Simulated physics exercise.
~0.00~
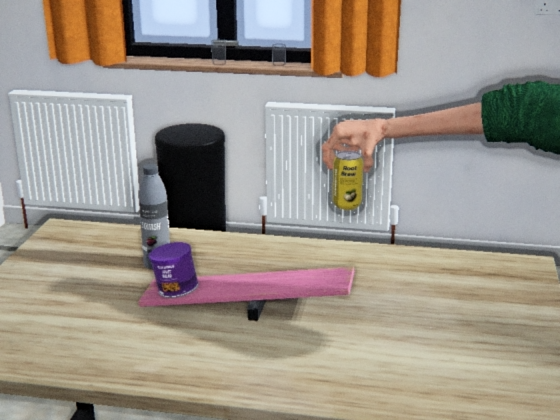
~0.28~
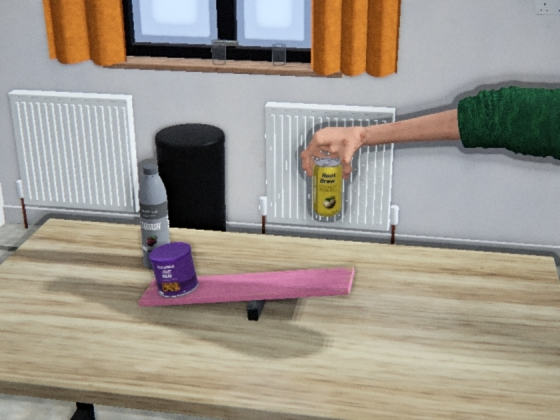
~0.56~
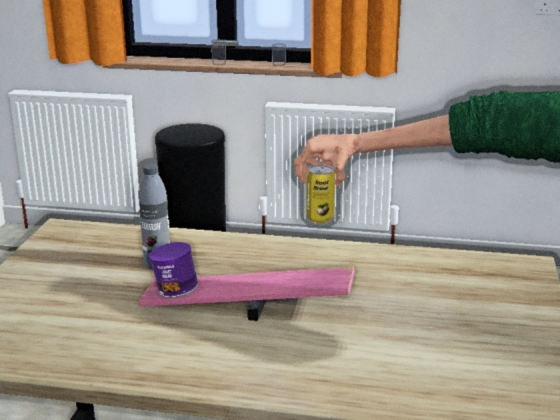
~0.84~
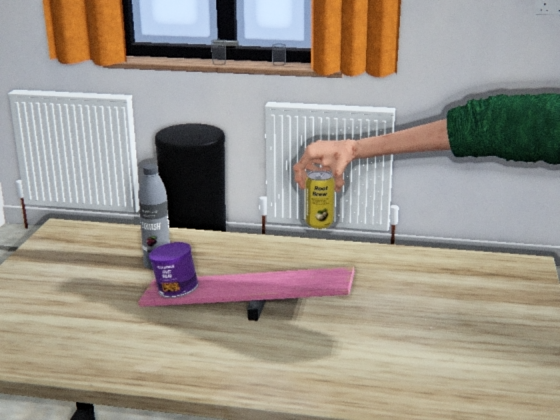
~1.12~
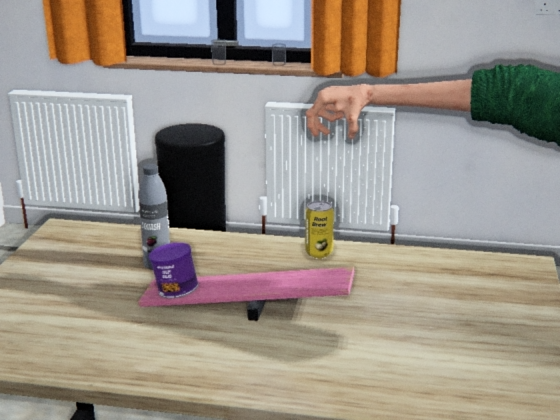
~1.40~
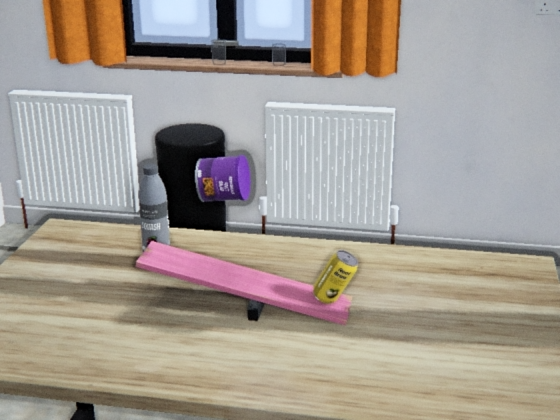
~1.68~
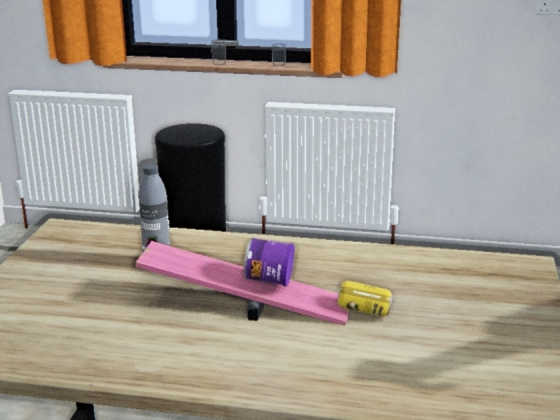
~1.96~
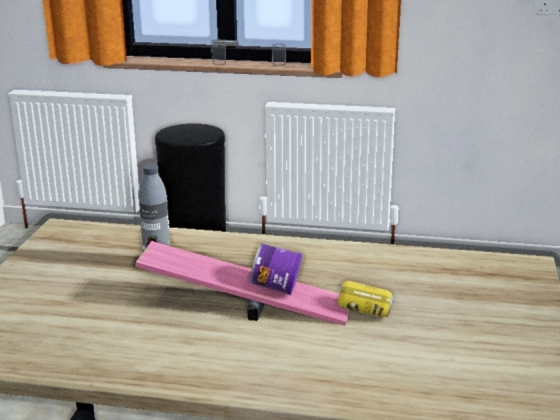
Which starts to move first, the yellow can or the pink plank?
The yellow can moves first, carried left by the hand while the pink plank is still at rest. The plank only tips after the can has been let go.
